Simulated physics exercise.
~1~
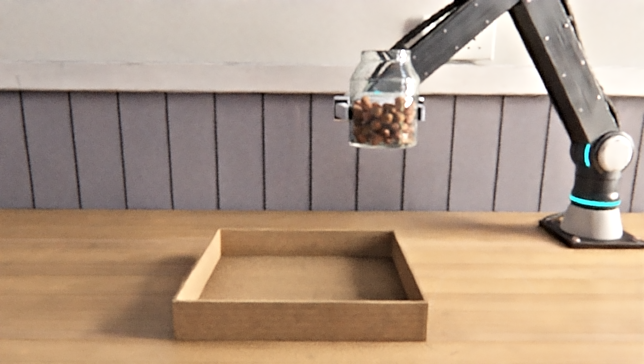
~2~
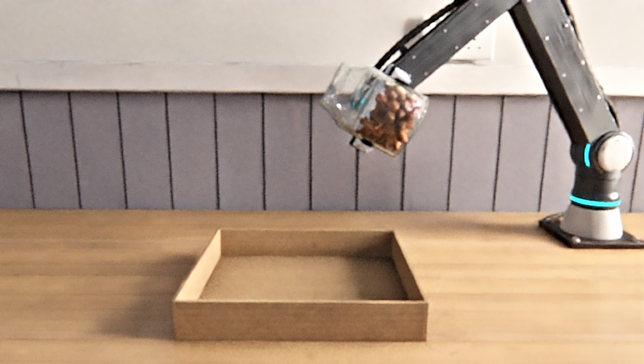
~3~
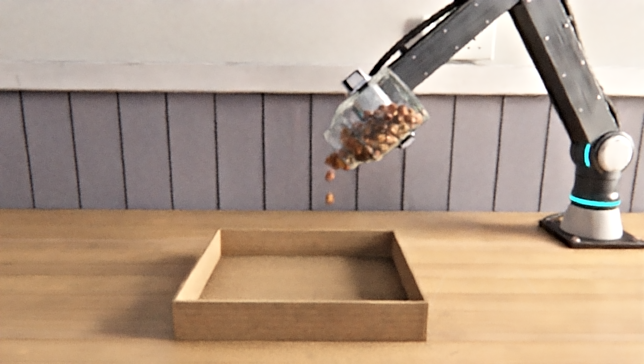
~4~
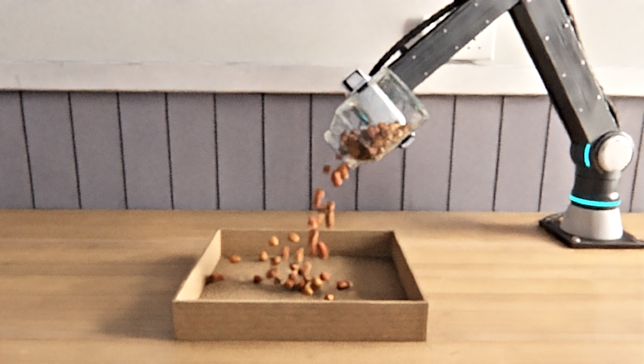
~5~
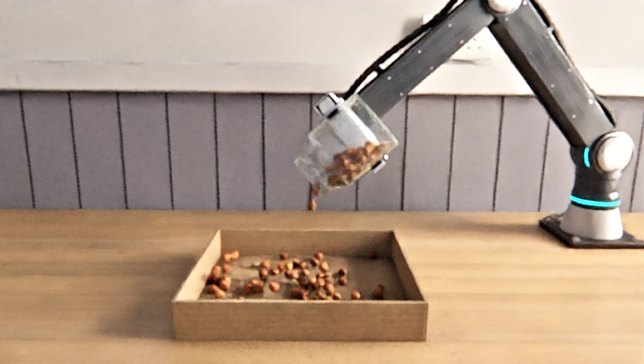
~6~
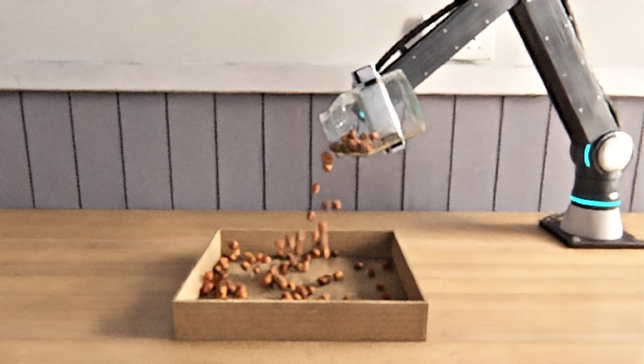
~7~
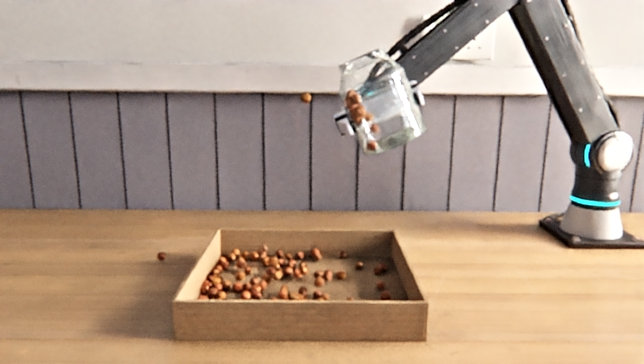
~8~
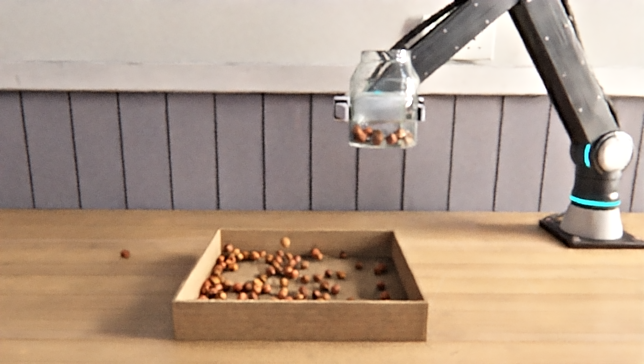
On a light wooden table before a grey panelled wall with a white upper part, seen from the front and slightly above, a dark robot arm with glowing blue rings stands at the right. It holds a clear jar of brown hazelnuts above an open cardboard-coloured tray. The arm tips the jar to the left until its mouth points downward, and nuts spill into the tray. It shifts the jar down and back while more tumble out, then turns it upright. Most nuts lie scattered in the tray, a few remain in the jar, and one rests on the table to the left.
